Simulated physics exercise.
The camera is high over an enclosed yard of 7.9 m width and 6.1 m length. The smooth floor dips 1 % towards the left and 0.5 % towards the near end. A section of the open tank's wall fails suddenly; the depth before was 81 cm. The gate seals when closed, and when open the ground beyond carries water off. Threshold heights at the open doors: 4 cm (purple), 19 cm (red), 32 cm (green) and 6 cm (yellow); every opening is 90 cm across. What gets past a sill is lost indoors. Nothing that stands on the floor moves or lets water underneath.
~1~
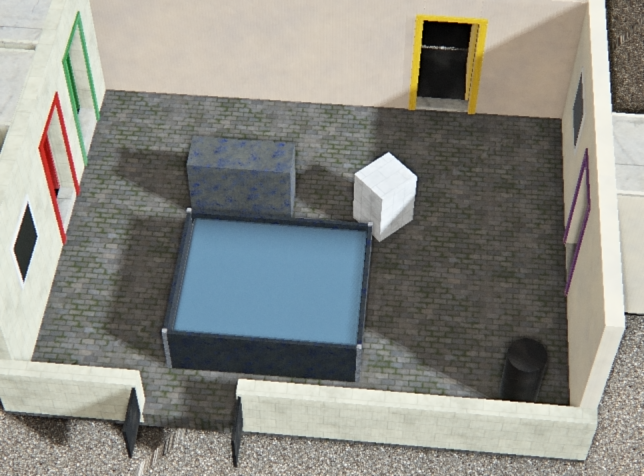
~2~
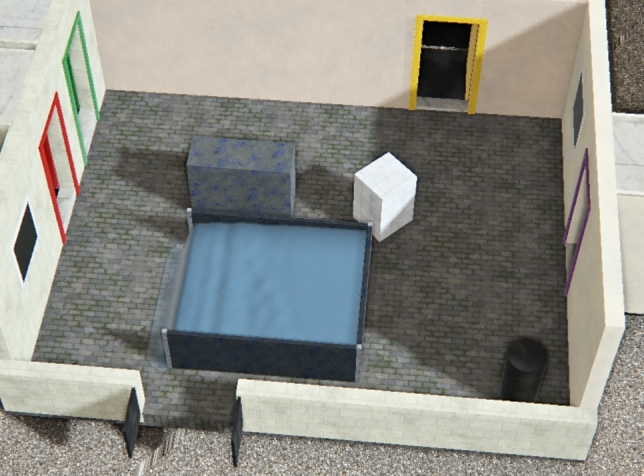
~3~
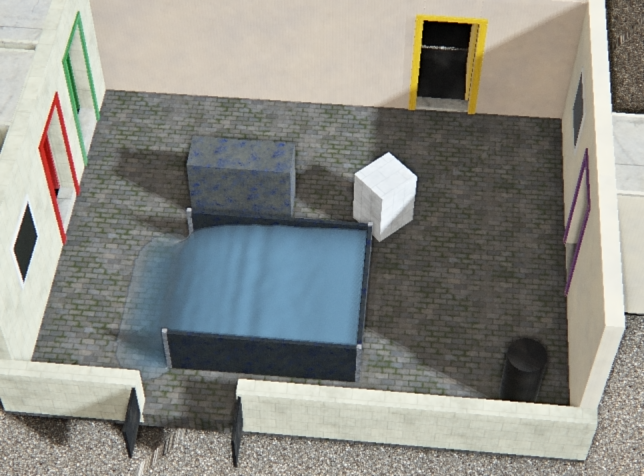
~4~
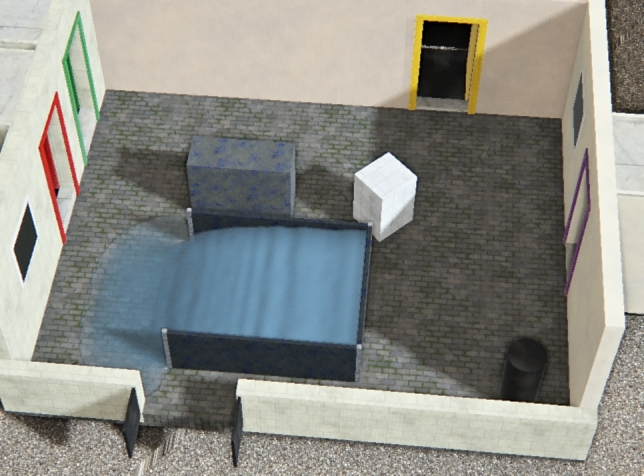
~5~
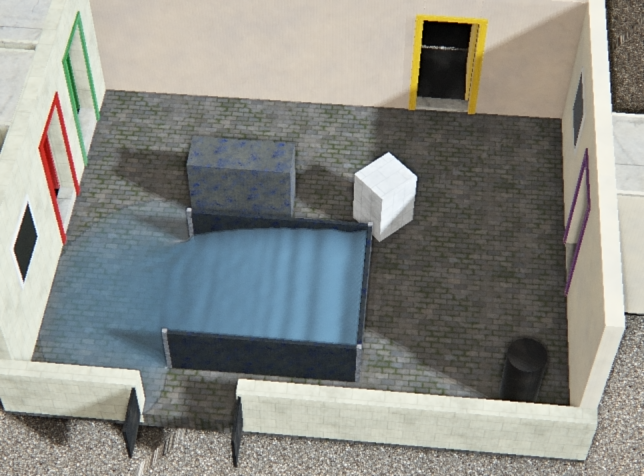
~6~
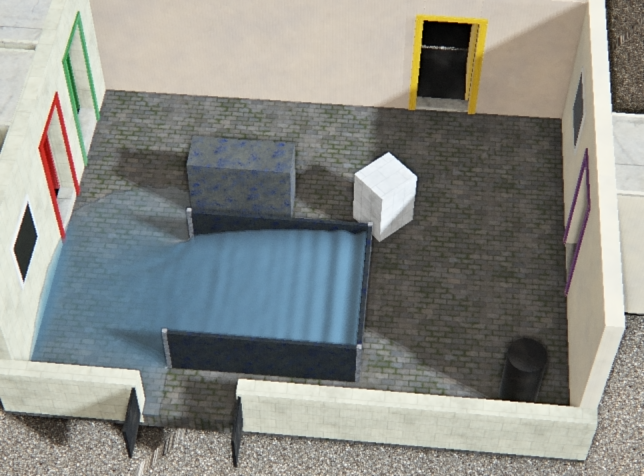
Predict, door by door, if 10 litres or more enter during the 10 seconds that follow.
Door by door: At the purple door it exceeds the limit; at the red door it passes the limit; at the green door it keeps below the limit; at the yellow door it stays under the limit.
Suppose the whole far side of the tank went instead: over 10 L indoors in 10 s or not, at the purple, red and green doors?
Against that limit: Purple above, red over, green not over.
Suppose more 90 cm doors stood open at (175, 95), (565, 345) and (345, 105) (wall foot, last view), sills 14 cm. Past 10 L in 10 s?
In that order: Over, not over, not over.
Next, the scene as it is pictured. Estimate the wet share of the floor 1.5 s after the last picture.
About 25 per cent.
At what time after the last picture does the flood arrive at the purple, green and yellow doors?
Arrival: Purple 4.5 s, green 0.6 s, yellow 3.2 s.
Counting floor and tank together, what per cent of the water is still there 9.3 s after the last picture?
Some 86 per cent remains.
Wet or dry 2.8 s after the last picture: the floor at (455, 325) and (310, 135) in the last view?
In turn: Not reached, under water.
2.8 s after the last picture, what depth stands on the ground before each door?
Depths in cm: Purple 0, red 26, green 15, yellow 0.
Then, 0.7 s after the last picture water covers 20 % of the floor and is deepest (64 cm) near (27, 378); purple door not reached, red door 33 cm at the sill, 14 L in, green door 6 cm at the sill, 0 L in, yellow door not reached.
Then, 1.5 s after the last picture water covers 25 % of the floor and is deepest (60 cm) near (24, 389); purple door not reached, red door 34 cm at the sill, 68 L in, green door 16 cm at the sill, 0 L in, yellow door not reached.
Then, 2.8 s after the last picture water covers 45 % of the floor and is deepest (42 cm) near (105, 95); purple door not reached, red door 26 cm at the sill, 131 L in, green door 15 cm at the sill, 0 L in, yellow door not reached.
Then, 5.3 s after the last picture water covers 85 % of the floor and is deepest (24 cm) near (99, 118); purple door 4 cm at the sill, 0 L in, red door 14 cm at the sill, 144 L in, green door 23 cm at the sill, 0 L in, yellow door 5 cm at the sill, 0 L in.
Then, 9.3 s after the last picture water covers 100 % of the floor and is deepest (15 cm) near (49, 298); purple door 8 cm at the sill, 84 L in, red door 12 cm at the sill, 145 L in, green door 11 cm at the sill, 0 L in, yellow door 9 cm at the sill, 2 L in.
